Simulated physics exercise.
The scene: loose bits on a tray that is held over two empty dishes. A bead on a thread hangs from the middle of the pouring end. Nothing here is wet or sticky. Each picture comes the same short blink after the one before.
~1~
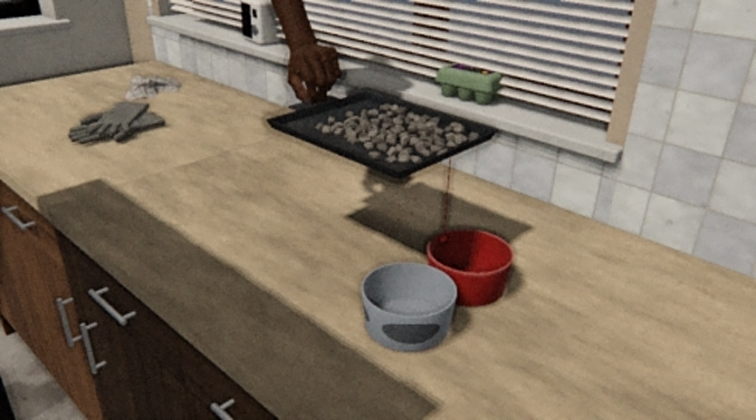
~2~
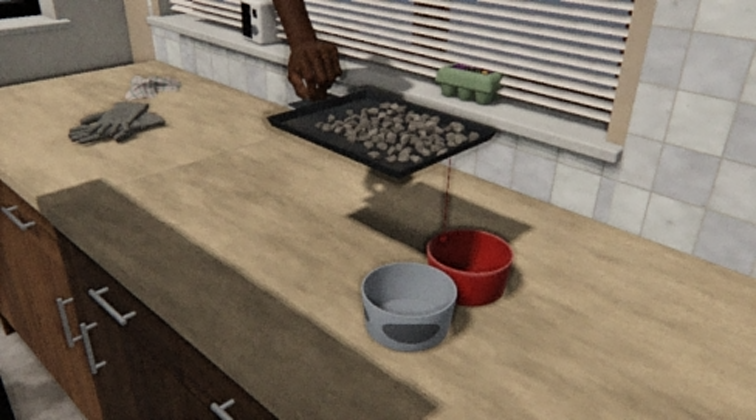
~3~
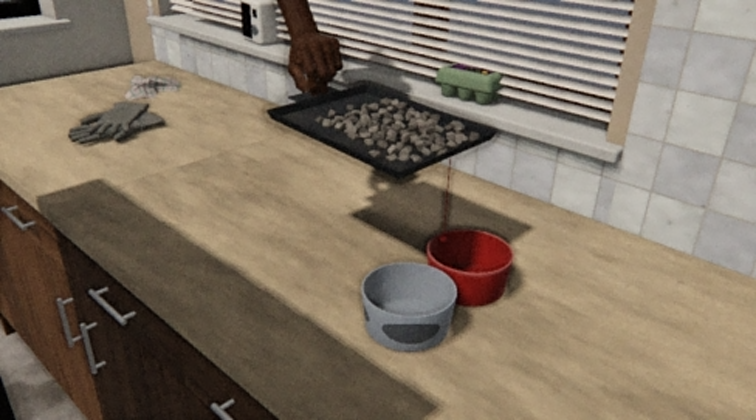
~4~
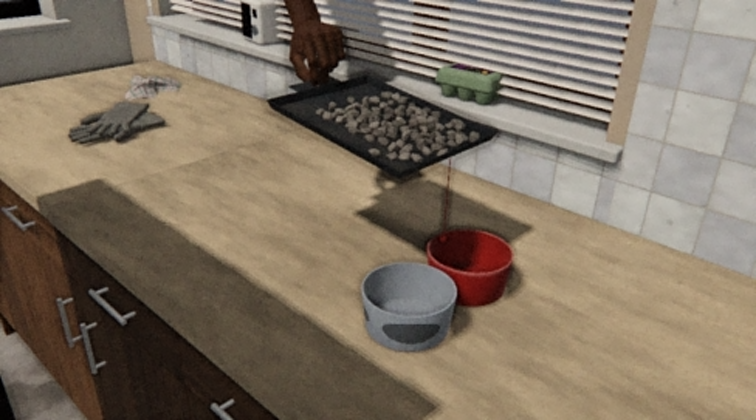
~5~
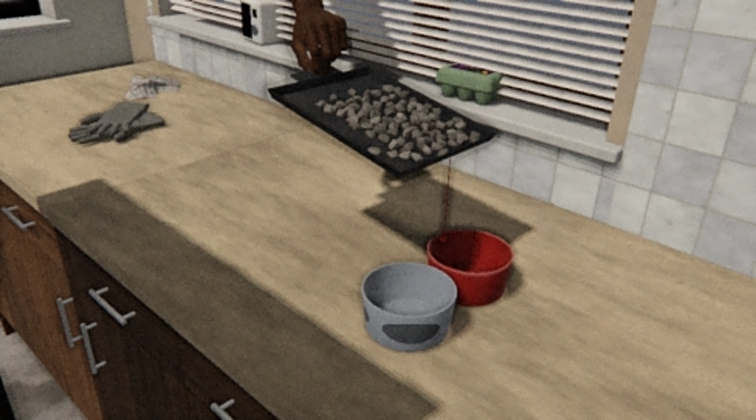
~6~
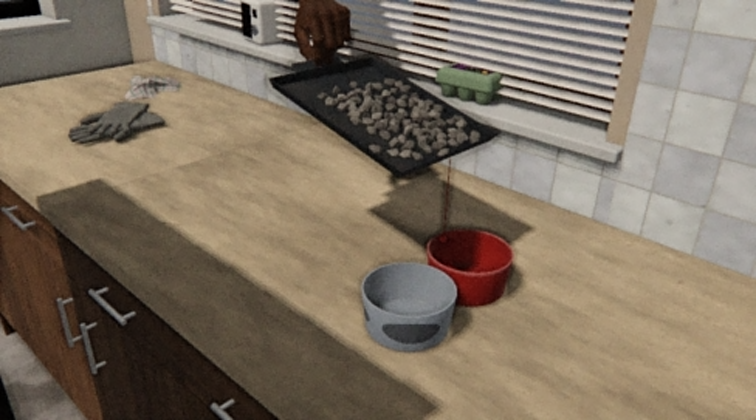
A dark tray of gray gravel, held by a hand at its far end, starts out level above a gray bowl and a red bowl on a wooden counter. The hand then gradually raises that end, tilting the tray slightly toward the bowls, while the gravel shows little movement across it.
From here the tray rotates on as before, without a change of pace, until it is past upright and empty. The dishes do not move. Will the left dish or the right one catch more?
The right one ends fuller.
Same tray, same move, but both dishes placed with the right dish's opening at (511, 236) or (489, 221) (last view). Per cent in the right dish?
First some 40, then 20 per cent.
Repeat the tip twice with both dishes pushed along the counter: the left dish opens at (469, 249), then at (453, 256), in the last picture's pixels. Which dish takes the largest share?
One: The dish on the left. Two: The left one.
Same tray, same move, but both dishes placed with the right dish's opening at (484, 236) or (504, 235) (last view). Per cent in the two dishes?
In turn 80 and 90 in a hundred.
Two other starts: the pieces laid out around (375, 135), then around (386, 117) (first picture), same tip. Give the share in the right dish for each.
Near 60 % and 60 %.
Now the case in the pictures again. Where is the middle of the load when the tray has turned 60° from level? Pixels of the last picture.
Around (452, 133).
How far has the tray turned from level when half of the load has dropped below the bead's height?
Roughly 85°.
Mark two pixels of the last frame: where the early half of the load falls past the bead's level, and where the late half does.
Around (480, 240) and then (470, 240).
Shortly afterwards, tray tipped steeply; all but a few on the tray; a little in the air.
Next, tray tipped past a quarter turn; only a few on the tray; a little in the left dish; near half in the right dish; near a quarter outside both; a little in the air.
Some moments later, tray tipped past a quarter turn; near a quarter in the left dish; near half in the right dish; near a quarter outside both.
In the end, tray tipped past a quarter turn; near a quarter in the left dish; near half in the right dish; near a quarter outside both.
